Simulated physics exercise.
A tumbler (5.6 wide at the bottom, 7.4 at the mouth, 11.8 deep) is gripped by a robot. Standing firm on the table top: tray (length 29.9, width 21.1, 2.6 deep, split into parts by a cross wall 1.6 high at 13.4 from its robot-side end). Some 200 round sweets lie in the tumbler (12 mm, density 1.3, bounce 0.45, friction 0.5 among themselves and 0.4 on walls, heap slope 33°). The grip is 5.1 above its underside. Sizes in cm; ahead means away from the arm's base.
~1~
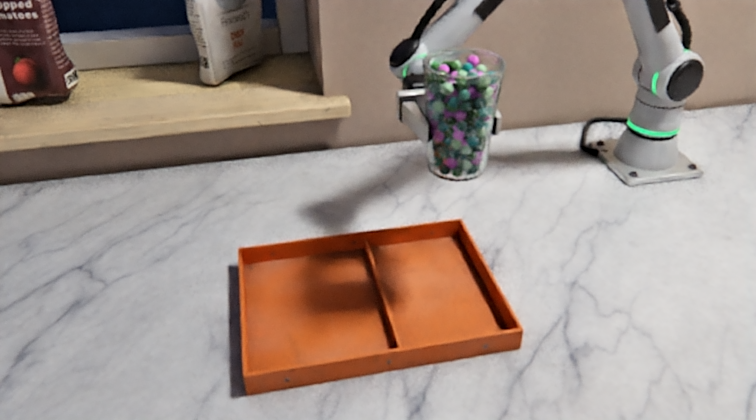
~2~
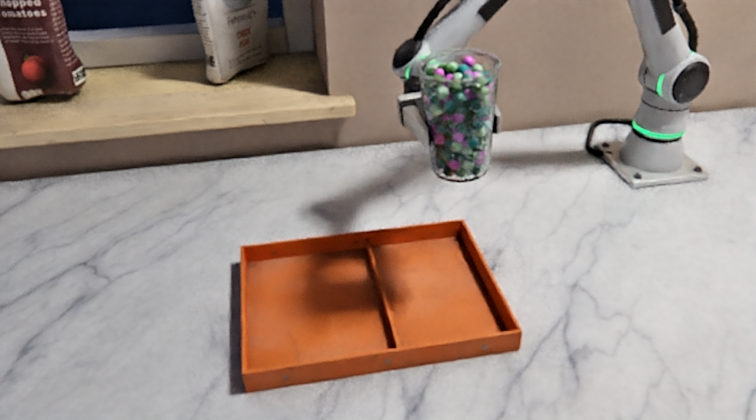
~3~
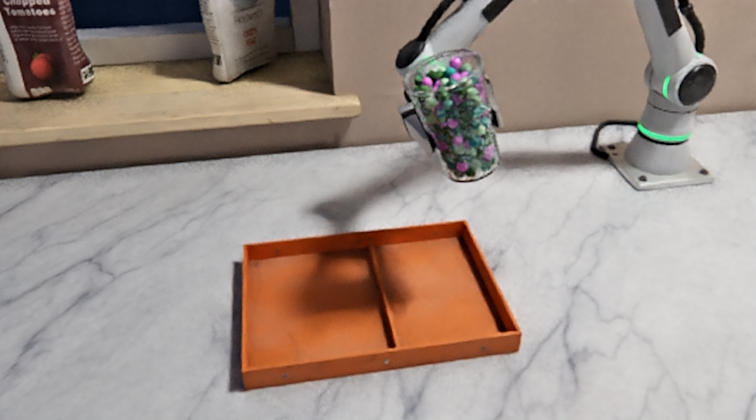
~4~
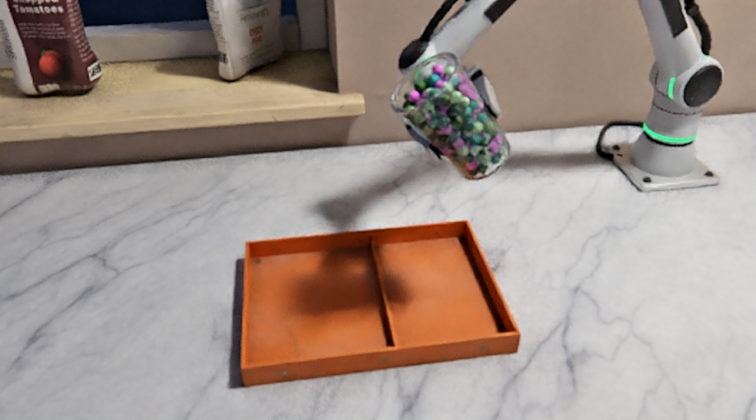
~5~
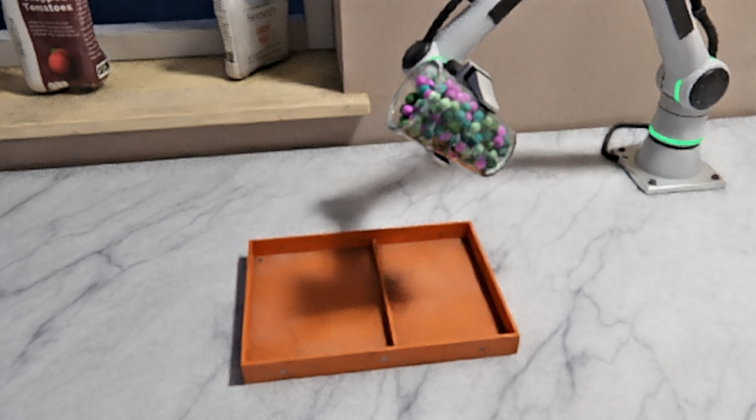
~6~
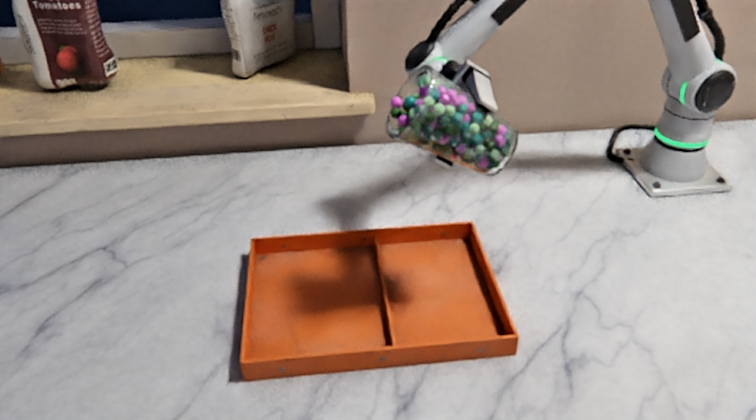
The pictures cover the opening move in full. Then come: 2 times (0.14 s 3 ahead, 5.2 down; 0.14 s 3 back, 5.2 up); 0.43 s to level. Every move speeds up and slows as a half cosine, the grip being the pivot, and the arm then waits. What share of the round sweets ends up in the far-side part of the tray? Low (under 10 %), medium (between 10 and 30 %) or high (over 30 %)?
Share in the far-side part of the tray: Low (under 10 %).
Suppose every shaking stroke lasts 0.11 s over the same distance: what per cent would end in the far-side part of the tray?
Then about 10 per cent.
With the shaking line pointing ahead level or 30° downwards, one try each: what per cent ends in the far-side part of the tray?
About 25 and 15 per cent.
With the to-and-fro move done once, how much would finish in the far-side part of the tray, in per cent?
It would be near 0 per cent.
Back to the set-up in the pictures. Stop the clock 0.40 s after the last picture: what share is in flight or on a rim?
Roughly 2 per cent.
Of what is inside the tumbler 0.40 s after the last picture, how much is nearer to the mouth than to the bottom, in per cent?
About 55 per cent.
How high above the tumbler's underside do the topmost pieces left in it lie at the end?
Some 12.0 cm.
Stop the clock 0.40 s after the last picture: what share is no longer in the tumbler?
Some 5 per cent.
Then, 0.40 s on, tilted 57° forward, highest piece 23 above the table; 198 in the tumbler, 1 in the far-side part, 5 in flight or on a rim.
Then, 0.79 s on, tilted 25° forward, highest piece 29 above the table; 196 in the tumbler, 6 in the far-side part, 2 in the robot-side part.
Then, 1.19 s on, level, highest piece 30 above the table; 196 in the tumbler, 6 in the far-side part, 2 in the robot-side part.
Then, 2.24 s on, level, highest piece 30 above the table; 196 in the tumbler, 6 in the far-side part, 2 in the robot-side part.
In the end, 196 in the tumbler, 6 in the far-side part, 2 in the robot-side part. That is 3 % in the far-side part of the tray.
